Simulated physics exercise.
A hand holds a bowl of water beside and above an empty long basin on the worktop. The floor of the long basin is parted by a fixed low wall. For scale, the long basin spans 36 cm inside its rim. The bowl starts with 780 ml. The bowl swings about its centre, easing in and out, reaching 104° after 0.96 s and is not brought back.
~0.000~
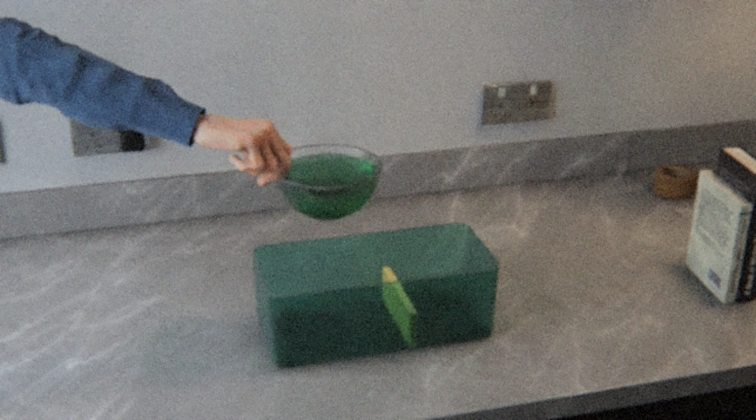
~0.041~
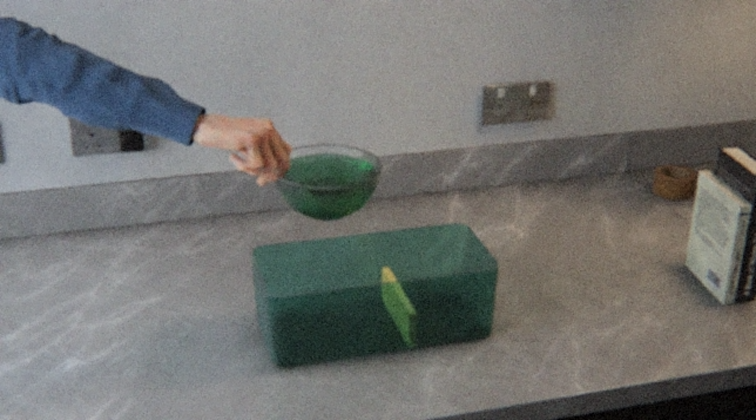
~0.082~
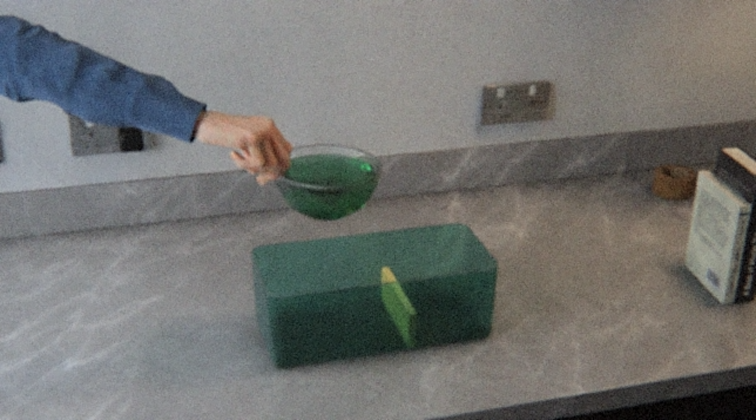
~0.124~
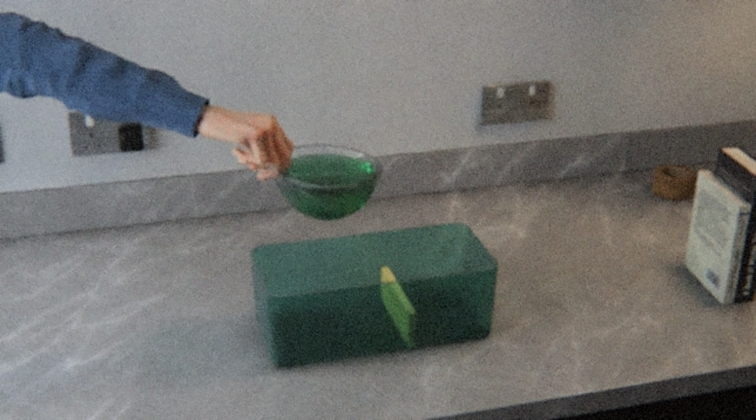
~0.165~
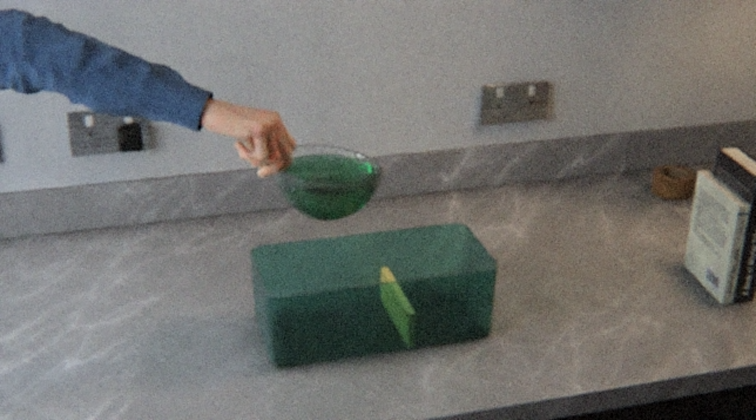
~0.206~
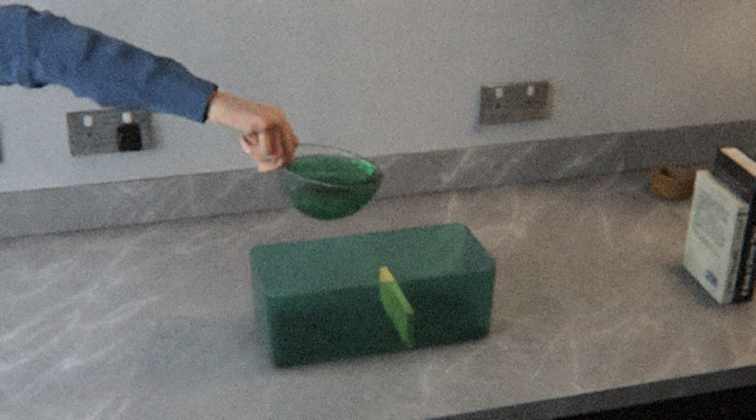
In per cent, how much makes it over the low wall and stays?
About 74 per cent.
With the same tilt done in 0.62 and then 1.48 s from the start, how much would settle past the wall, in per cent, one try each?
In turn about 60 and 80 per cent.
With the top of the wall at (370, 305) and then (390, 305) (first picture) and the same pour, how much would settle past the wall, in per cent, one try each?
In turn about 90 and 80 per cent.
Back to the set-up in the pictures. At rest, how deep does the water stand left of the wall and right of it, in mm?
Some 6 mm on the left and 30 mm on the right.
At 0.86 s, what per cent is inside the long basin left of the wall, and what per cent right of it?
Near 20 on the left, 76 on the right.
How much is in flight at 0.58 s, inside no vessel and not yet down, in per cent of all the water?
About 38 per cent.
By 0.58 s the tilt is 69° and 36 per cent is still to pour, 2 is left of the wall and 23 right of it.
By 0.86 s the tilt is 101° and 0 per cent is still to pour, 21 is left of the wall and 75 right of it.
By 1.15 s the tilt is 104° and 0 per cent is still to pour, 25 is left of the wall and 74 right of it.
By 1.46 s the tilt is 104° and 0 per cent is still to pour, 25 is left of the wall and 74 right of it.
At rest 25 per cent lies left of the wall, 74 right of it and 1 outside.
